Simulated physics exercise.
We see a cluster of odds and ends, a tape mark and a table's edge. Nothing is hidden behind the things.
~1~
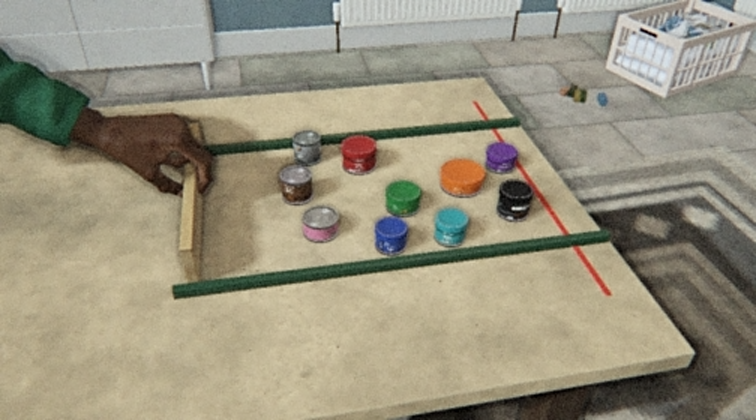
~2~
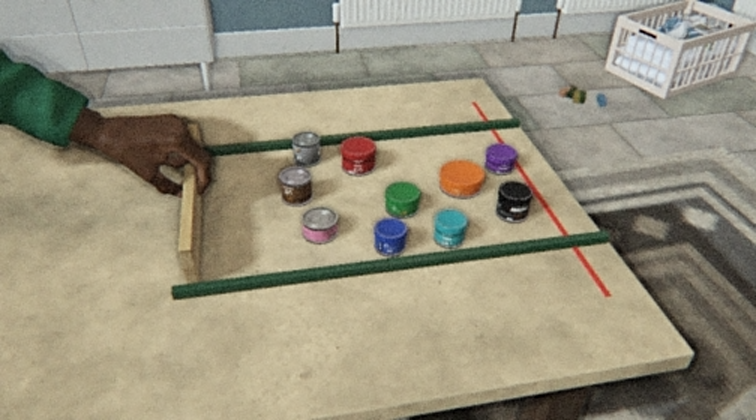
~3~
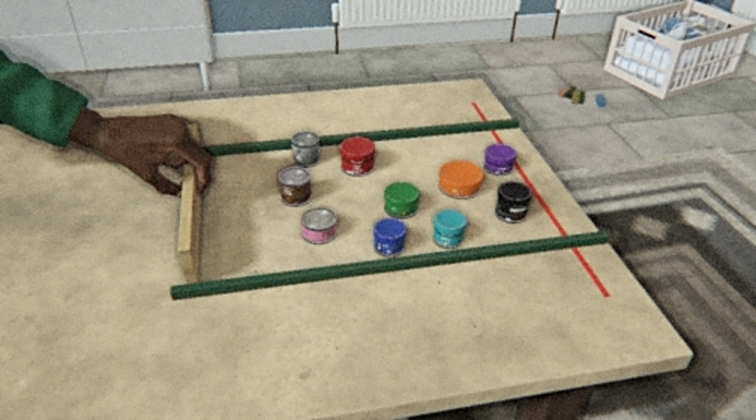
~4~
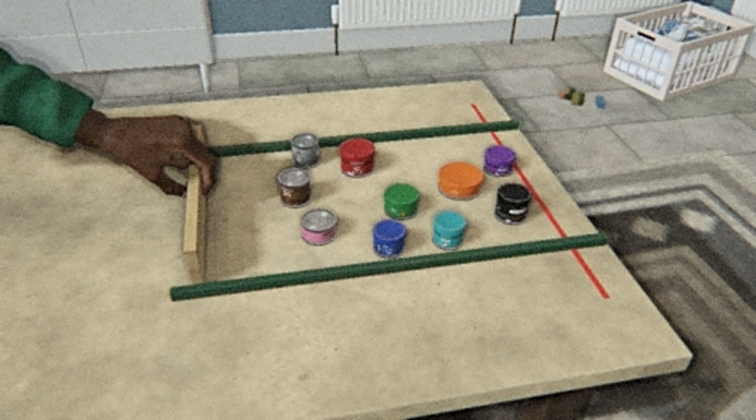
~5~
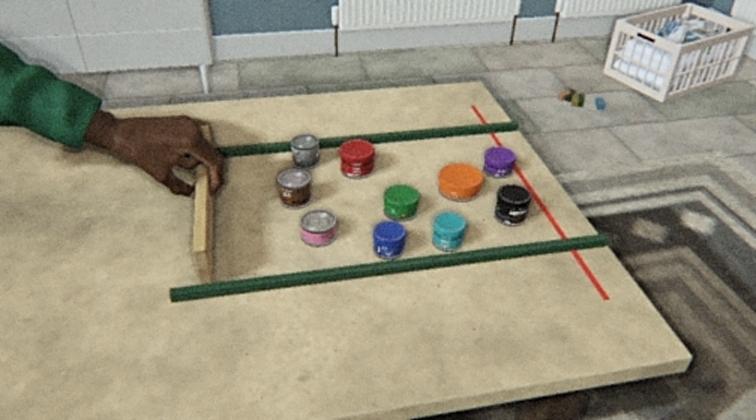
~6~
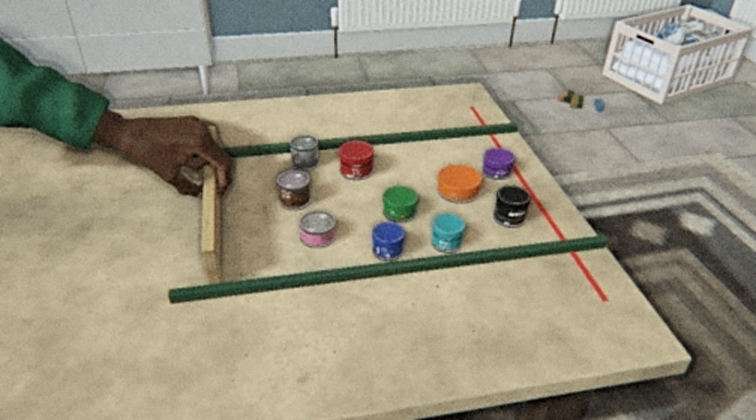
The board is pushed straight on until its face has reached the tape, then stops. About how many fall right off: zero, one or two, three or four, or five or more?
Outcome: The number that fall off is three or four.
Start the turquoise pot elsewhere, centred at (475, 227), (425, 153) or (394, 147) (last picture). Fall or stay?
The turquoise pot is lost; is lost; is lost.
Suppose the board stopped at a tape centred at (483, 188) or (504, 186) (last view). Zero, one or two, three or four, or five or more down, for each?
One after another: No fall at all; not one.
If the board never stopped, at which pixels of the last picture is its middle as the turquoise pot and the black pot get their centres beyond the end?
At (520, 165) for the turquoise pot; at (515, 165) for the black pot.
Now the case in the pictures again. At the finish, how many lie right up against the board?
The number is 6.
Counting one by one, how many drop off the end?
The count is 4.
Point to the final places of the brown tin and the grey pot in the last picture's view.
About (534, 165), and the other about (509, 132).
A little later, none off yet; purple pot at rest near (498, 164); black pot at rest near (512, 206); orange tin at rest near (459, 183).
Next, none off yet; purple pot at rest near (498, 164); black pot at rest near (512, 206); orange tin shifted a little near (477, 181).
When it is over, the number that fall off is three or four; down, turquoise pot, orange tin, black pot and purple pot.
